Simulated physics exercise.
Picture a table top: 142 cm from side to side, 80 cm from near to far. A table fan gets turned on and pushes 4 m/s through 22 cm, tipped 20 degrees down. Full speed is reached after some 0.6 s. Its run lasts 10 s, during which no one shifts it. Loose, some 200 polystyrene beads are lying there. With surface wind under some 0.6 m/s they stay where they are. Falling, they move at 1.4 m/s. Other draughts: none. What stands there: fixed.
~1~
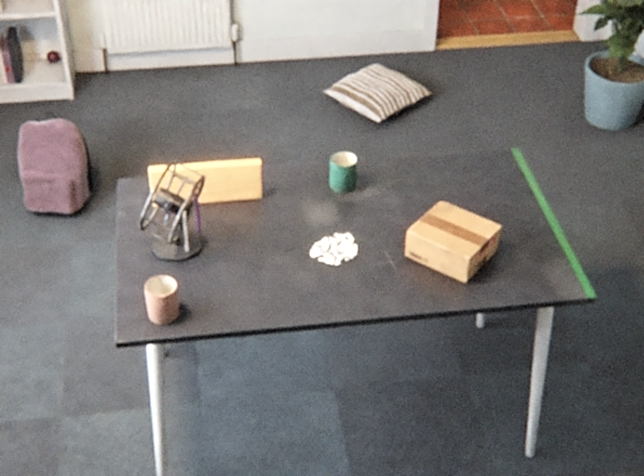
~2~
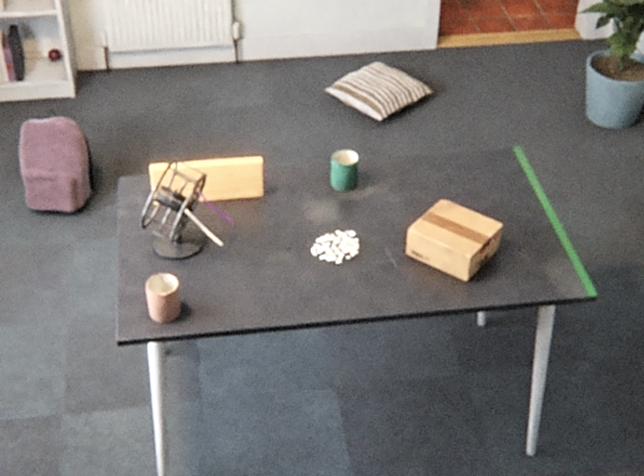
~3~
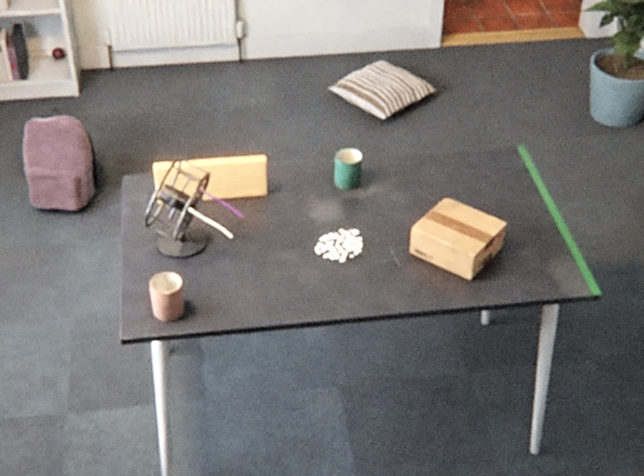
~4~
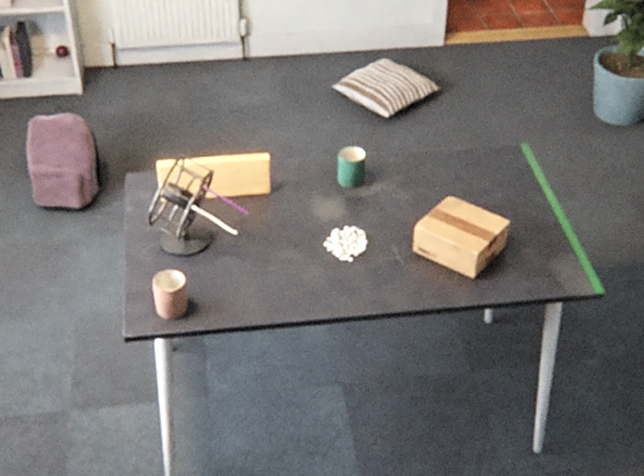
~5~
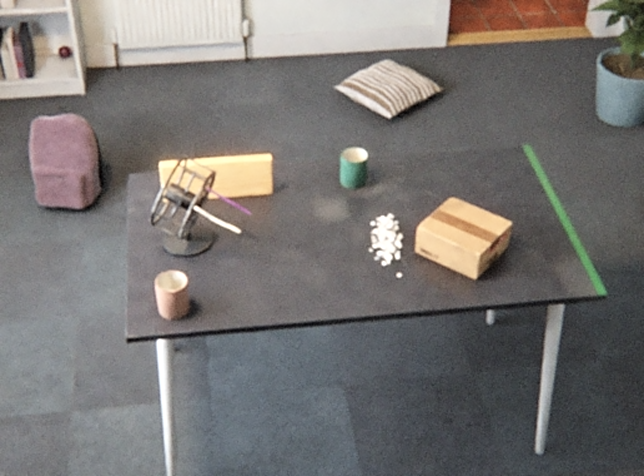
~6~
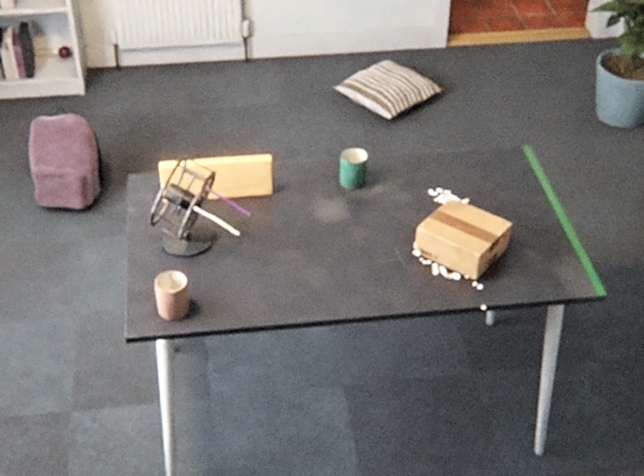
We see a small fan, two mugs, a box and a pile of white beads on a dark table; the beads lie still at first, then slide right together and scatter around the box.
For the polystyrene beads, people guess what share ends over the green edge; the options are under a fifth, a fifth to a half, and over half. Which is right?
Over half.
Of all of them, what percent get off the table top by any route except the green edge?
My best guess is roughly 20 %.
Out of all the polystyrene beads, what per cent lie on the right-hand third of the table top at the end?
About 0 percent.
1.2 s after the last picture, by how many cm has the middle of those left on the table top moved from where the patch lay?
Roughly 80 cm.
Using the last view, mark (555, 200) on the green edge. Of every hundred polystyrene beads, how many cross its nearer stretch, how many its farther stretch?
10 % nearer, 70 % farther.
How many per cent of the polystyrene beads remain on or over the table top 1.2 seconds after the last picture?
Roughly 20 %.
Then, 1.2 s after the last picture the count stands so, 60 % are over the green edge; the middle of those still in play is near (517, 156).
Then, 2.4 s after the last picture the count stands so, 78 % are over the green edge.
Then, 4.7 s after the last picture the count stands so, 78 % are over the green edge.
Then, 9.2 s after the last picture, at the end, 78 % are over the green edge.
